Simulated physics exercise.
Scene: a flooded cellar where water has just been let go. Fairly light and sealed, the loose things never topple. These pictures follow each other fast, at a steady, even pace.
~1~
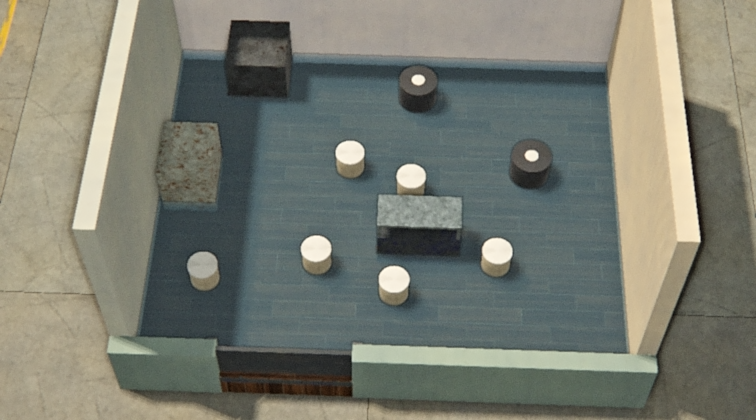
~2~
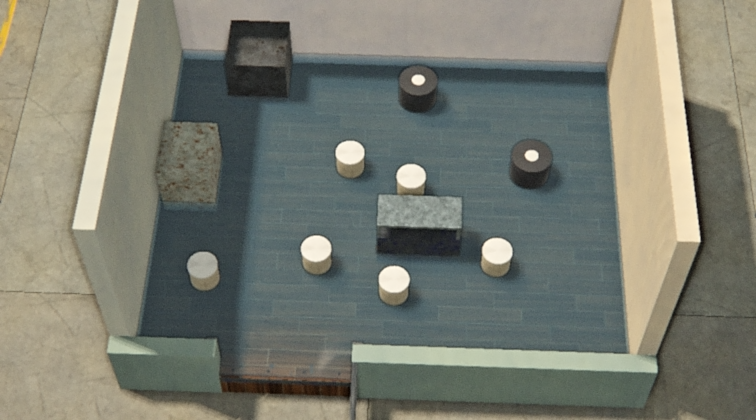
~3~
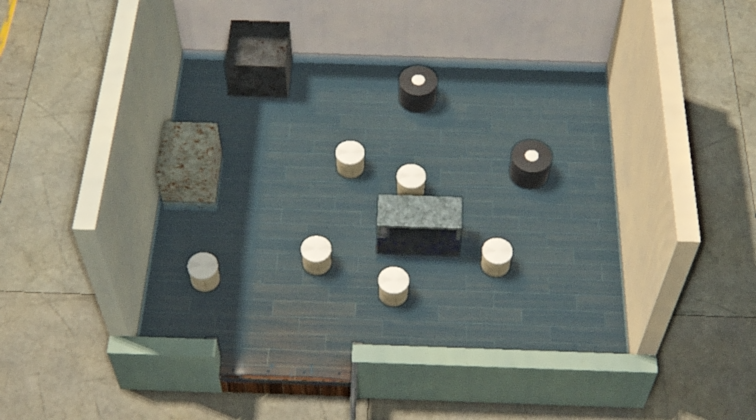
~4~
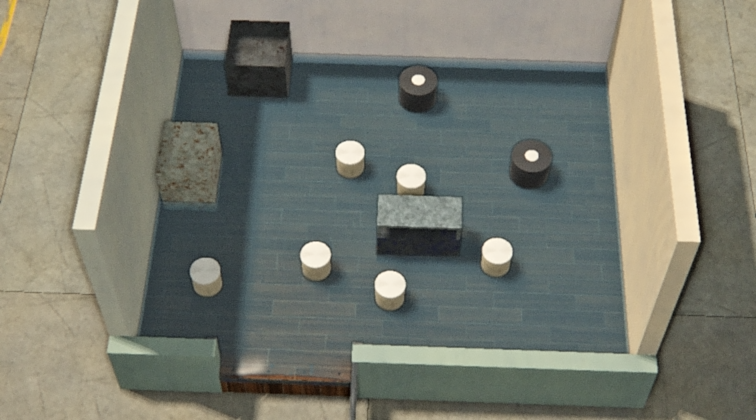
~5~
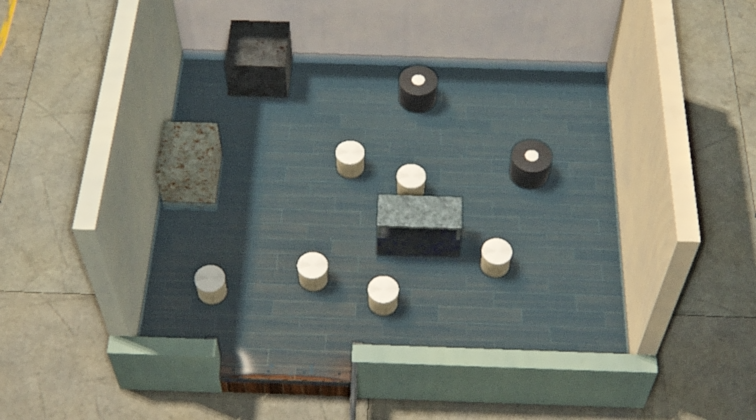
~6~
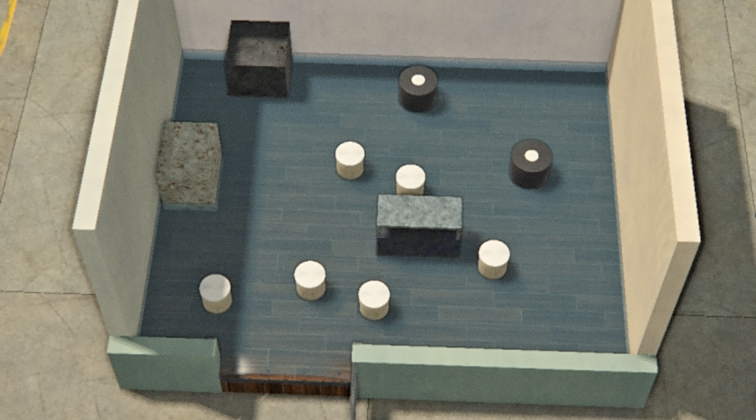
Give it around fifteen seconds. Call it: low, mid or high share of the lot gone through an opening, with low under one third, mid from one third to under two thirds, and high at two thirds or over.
High.
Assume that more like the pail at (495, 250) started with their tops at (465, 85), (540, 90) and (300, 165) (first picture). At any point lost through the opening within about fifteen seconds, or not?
Copy by copy, in the order given: Not carried off, not carried off, swept away.
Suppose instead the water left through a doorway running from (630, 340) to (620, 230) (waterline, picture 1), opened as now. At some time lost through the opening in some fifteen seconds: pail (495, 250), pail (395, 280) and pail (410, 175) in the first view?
Taking them as listed: Exits, exits, exits.
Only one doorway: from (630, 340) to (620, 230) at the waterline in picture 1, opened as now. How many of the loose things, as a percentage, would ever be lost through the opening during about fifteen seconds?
Some 50 per cent.
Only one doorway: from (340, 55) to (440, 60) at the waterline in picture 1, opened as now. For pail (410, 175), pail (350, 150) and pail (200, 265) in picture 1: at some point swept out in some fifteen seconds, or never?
First one exits, second exits, third never exits.
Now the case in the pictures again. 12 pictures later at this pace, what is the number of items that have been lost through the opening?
3.
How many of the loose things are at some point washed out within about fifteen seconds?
I make it 6.
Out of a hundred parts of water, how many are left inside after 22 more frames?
It comes out at 66 parts in a hundred.
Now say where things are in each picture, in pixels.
In the first picture, a pail at (316, 249) floats; a pail at (202, 264), afloat; 0 of 8 have shifted.
In the second picture, a pail at (316, 249), afloat; a pail at (202, 264), afloat; 0 of 8 have shifted.
In the third picture, a pail at (316, 249), afloat; a pail at (203, 265), afloat; 0 of 8 have shifted.
In the fourth picture, a pail at (316, 255), afloat, close to its start; a pail at (205, 270), afloat, close to its start; 3 of 8 have shifted.
In the fifth picture, a pail at (313, 265) floats, close to its start; a pail at (210, 278), afloat, close to its start; 3 of 8 have shifted.
In the sixth picture, a pail at (310, 274), afloat, a stride from its start; a pail at (215, 287) floats, close to its start; 3 of 8 have shifted.
A moment on, 0 of 8 are out; 8 afloat.
Next, 3 of 8 are out; 5 afloat.
Later, 5 of 8 are out; 3 afloat.
In the end, 6 of 8 are out; 2 afloat.
